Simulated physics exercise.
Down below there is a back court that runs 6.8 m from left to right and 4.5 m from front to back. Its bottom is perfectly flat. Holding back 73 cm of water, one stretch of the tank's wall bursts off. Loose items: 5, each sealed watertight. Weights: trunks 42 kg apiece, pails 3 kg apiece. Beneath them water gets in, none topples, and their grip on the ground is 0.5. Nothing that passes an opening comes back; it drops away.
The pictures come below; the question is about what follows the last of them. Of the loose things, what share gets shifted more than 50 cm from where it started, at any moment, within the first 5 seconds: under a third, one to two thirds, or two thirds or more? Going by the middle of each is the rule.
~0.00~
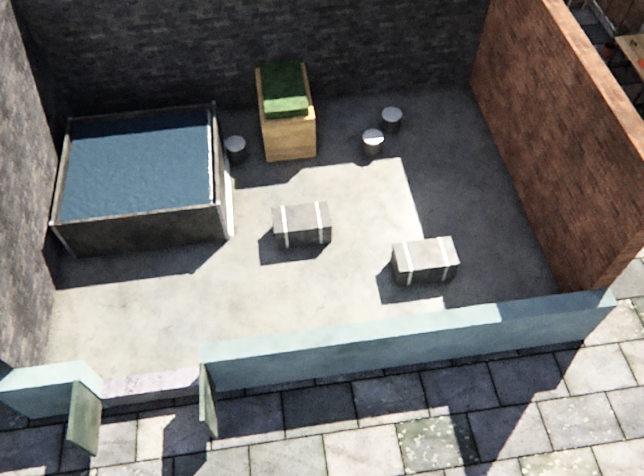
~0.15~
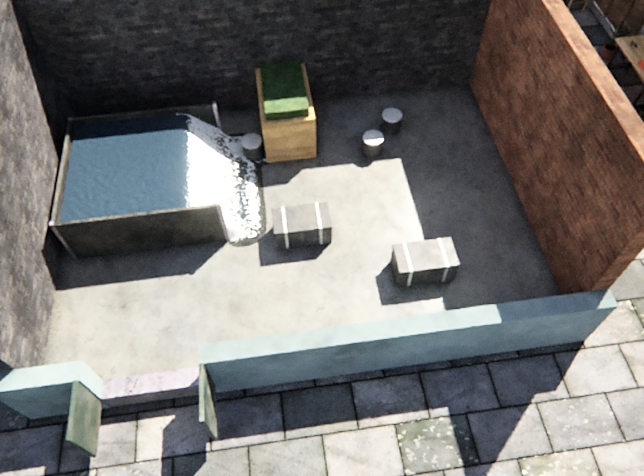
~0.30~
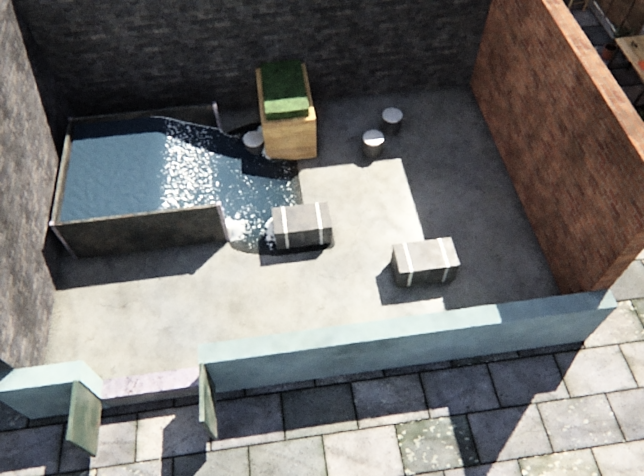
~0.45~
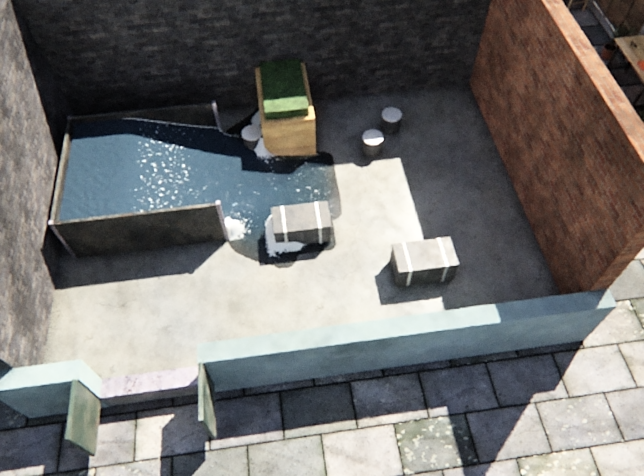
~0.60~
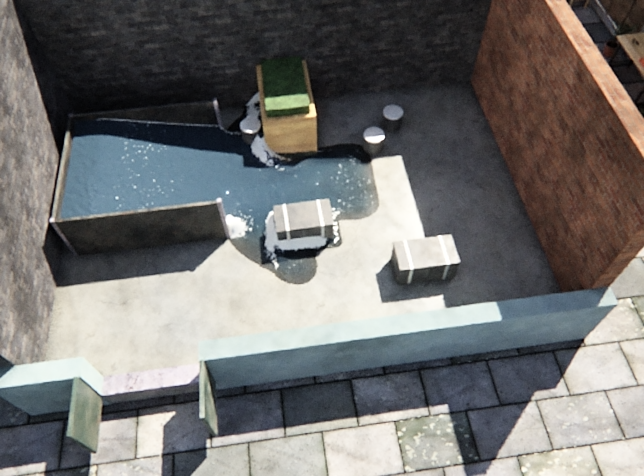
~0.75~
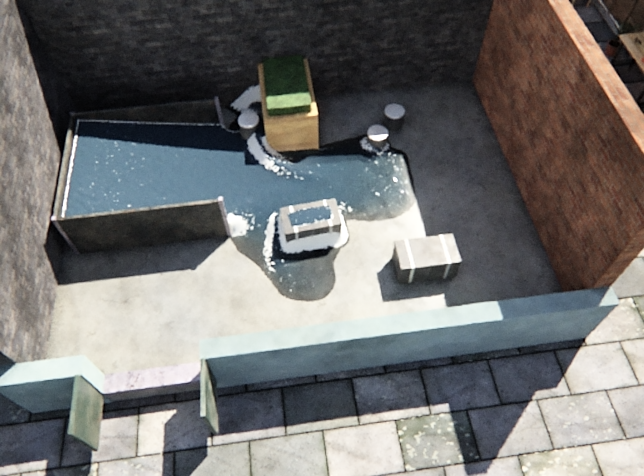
Two thirds or more.
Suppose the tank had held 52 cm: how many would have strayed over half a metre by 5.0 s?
The count would be 4.
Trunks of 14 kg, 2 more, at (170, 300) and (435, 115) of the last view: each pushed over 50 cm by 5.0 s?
In order: Within it, beyond it.
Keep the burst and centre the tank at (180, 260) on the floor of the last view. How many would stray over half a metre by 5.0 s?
Then 4 of them would.
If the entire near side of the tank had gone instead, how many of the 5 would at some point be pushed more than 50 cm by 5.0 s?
Then it comes to 0 of them.
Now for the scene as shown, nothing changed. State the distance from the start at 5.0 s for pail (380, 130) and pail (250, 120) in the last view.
The first ends 80 centimetres from its start and the second 250 centimetres.
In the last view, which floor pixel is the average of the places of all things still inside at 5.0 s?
Around (314, 196).
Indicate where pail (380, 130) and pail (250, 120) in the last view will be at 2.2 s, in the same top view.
First one near (471, 73), second near (103, 122).
After 1.1 s 1 of 5 are over 50 cm from their spots; 1 afloat.
After 2.2 s 4 of 5 are over 50 cm from their spots; 2 afloat.
After 3.5 s 4 of 5 are over 50 cm from their spots; 5 afloat.
After 5.0 s 4 of 5 are over 50 cm from their spots, and 5 have been at some point; 4 afloat.
